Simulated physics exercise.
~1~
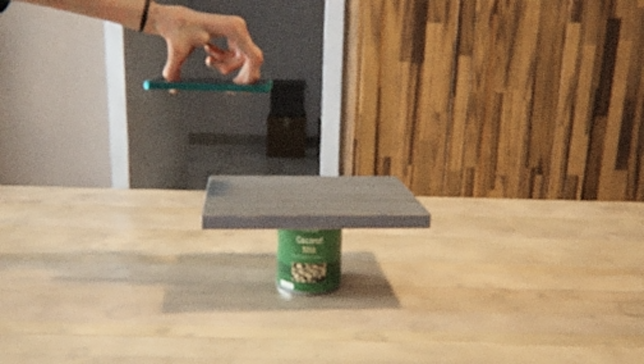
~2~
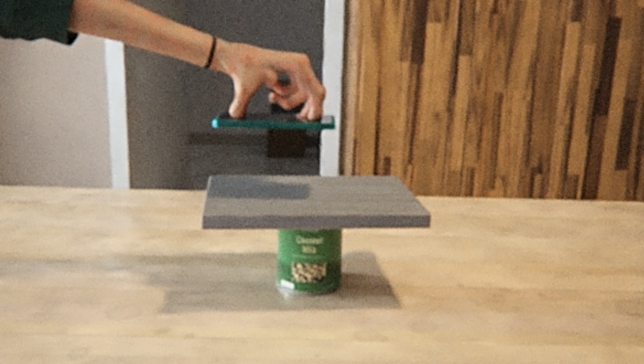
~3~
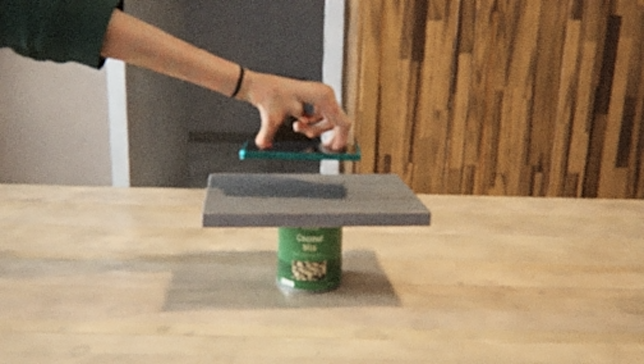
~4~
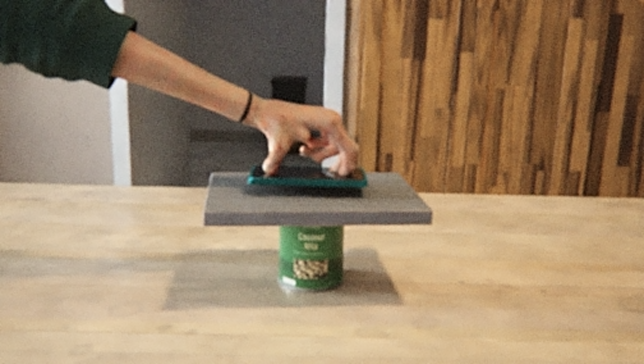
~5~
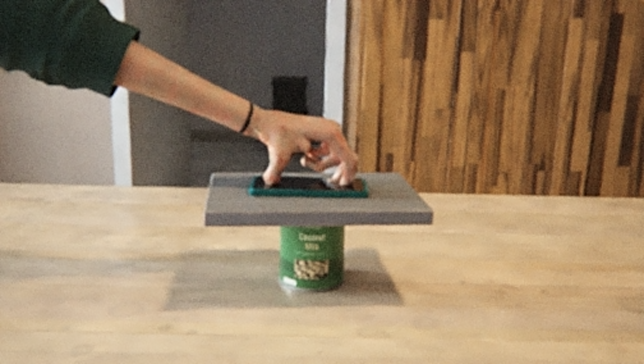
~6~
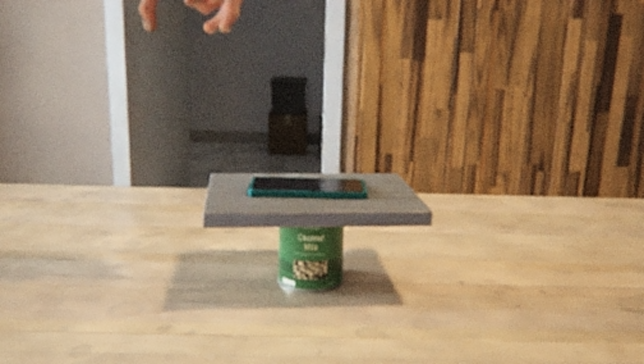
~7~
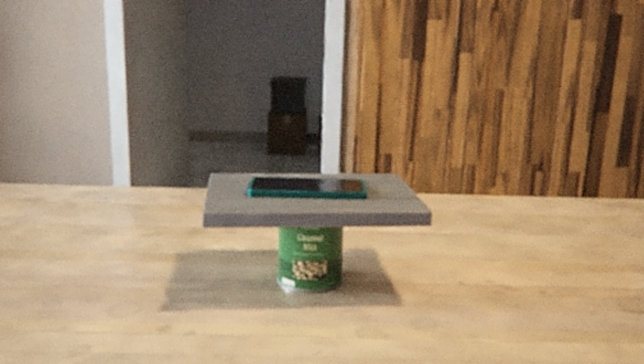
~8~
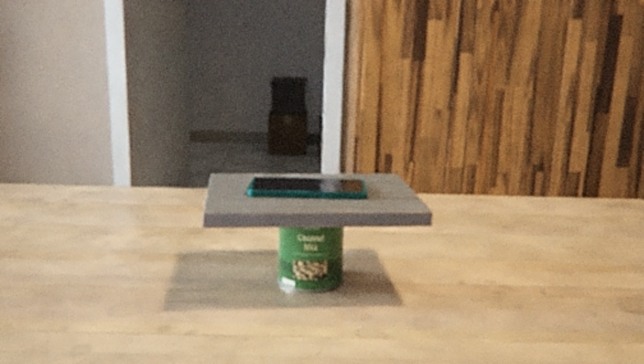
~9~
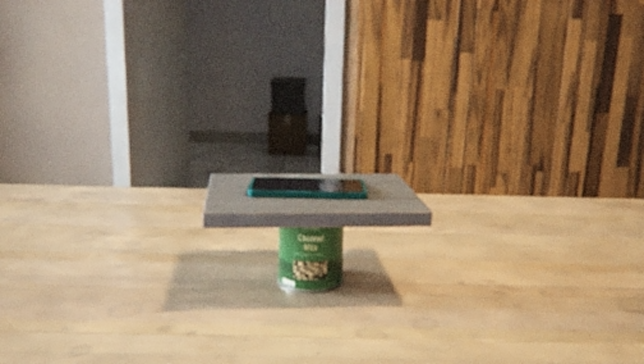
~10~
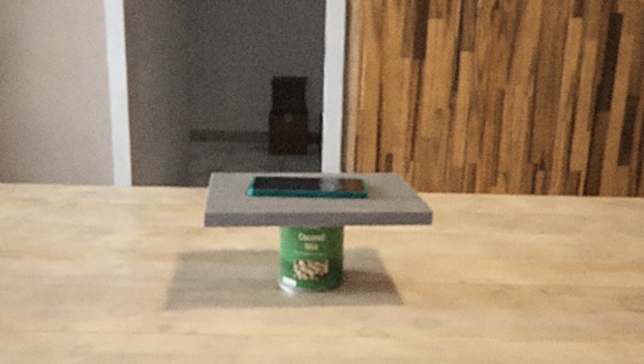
A hand brought a turquoise phone in from the left and lowered it onto a grey board balanced on a green tin, then let go and drew back, and the whole pile stayed standing with the phone resting on top.
